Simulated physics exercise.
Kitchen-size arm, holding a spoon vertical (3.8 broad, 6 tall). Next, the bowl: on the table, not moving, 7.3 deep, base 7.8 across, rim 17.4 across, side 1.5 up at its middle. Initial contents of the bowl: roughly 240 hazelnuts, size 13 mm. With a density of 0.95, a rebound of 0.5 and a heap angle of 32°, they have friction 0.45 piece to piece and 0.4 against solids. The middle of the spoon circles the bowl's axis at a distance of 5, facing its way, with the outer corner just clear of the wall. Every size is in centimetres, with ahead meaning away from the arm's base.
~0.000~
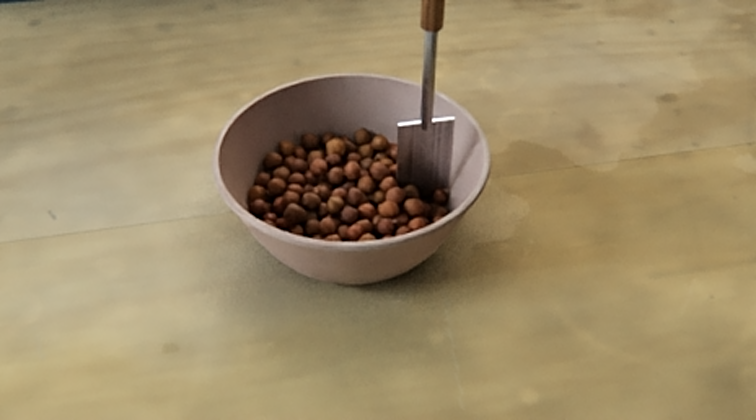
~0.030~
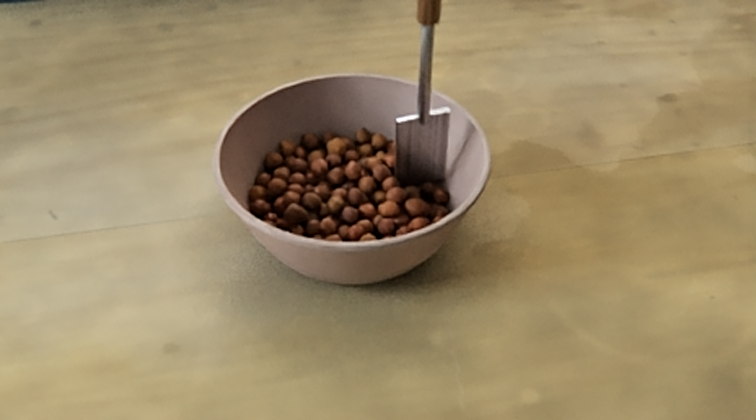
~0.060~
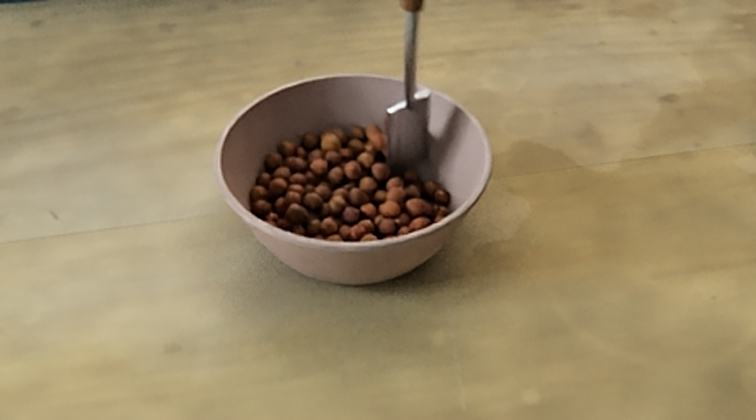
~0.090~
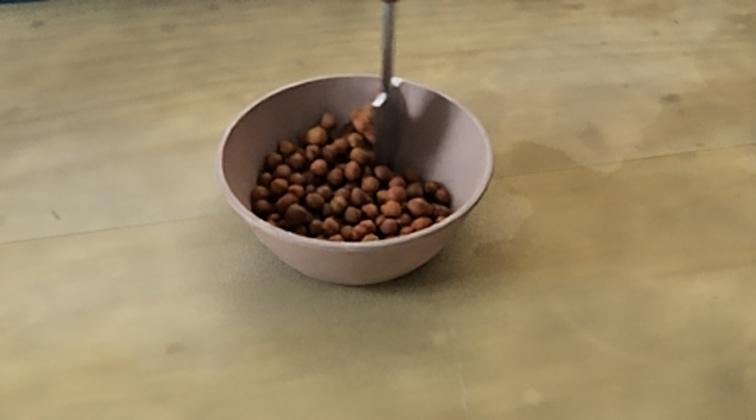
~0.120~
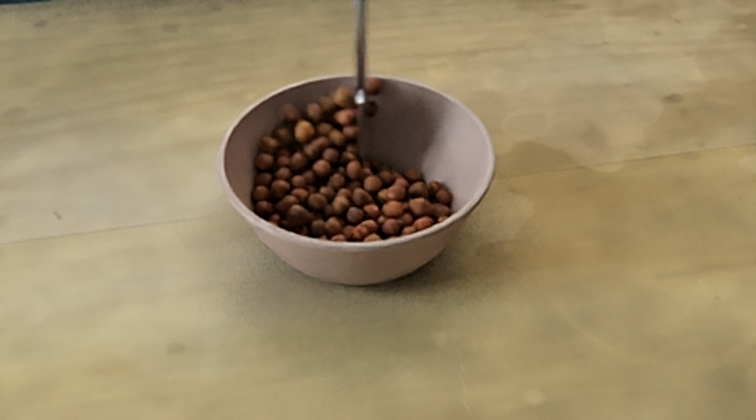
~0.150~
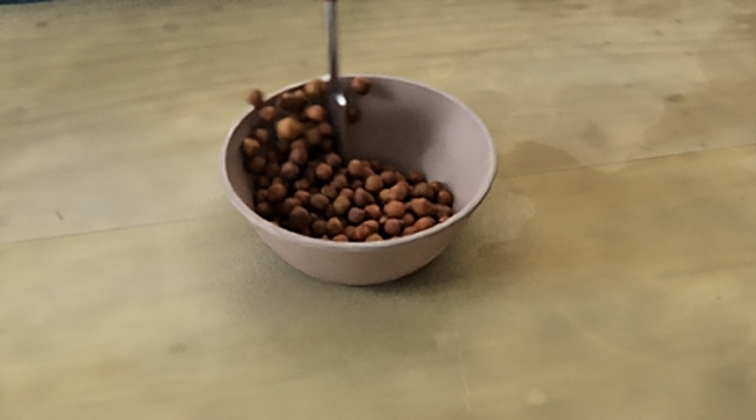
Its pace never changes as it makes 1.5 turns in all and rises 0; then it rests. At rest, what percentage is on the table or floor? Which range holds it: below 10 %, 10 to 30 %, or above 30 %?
The range 10 to 30 %.
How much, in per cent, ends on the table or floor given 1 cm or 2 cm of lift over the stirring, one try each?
Near 15 in a hundred, then 10 in a hundred.
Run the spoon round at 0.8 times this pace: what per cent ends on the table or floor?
That gives some 10 percent.
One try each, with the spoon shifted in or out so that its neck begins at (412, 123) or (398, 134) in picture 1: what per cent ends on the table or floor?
I'd put it at around 20 and 5 percent.
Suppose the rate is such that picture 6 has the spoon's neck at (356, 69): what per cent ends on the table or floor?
About 15 %.
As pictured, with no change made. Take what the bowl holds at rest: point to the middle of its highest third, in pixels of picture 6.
About (328, 235).
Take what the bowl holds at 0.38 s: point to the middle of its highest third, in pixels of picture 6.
Roughly at (407, 221).
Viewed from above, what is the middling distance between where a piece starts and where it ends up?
Around 6 cm.
After 0.38 s, 269° round, highest piece 10 above the table; 220 in the bowl, 11 on the table or floor, 7 in flight or on the tool.
After 0.60 s, 80° round, highest piece 9 above the table; 199 in the bowl, 30 on the table or floor, 9 in flight or on the tool.
After 0.91 s, 180° round, highest piece 7 above the table; 185 in the bowl, 52 on the table or floor, 1 in flight or on the tool.
After 1.61 s, 180° round, highest piece 6 above the table; 185 in the bowl, 53 on the table or floor.
At rest, 185 in the bowl, 53 on the table or floor. That is 22 % on the table or floor.
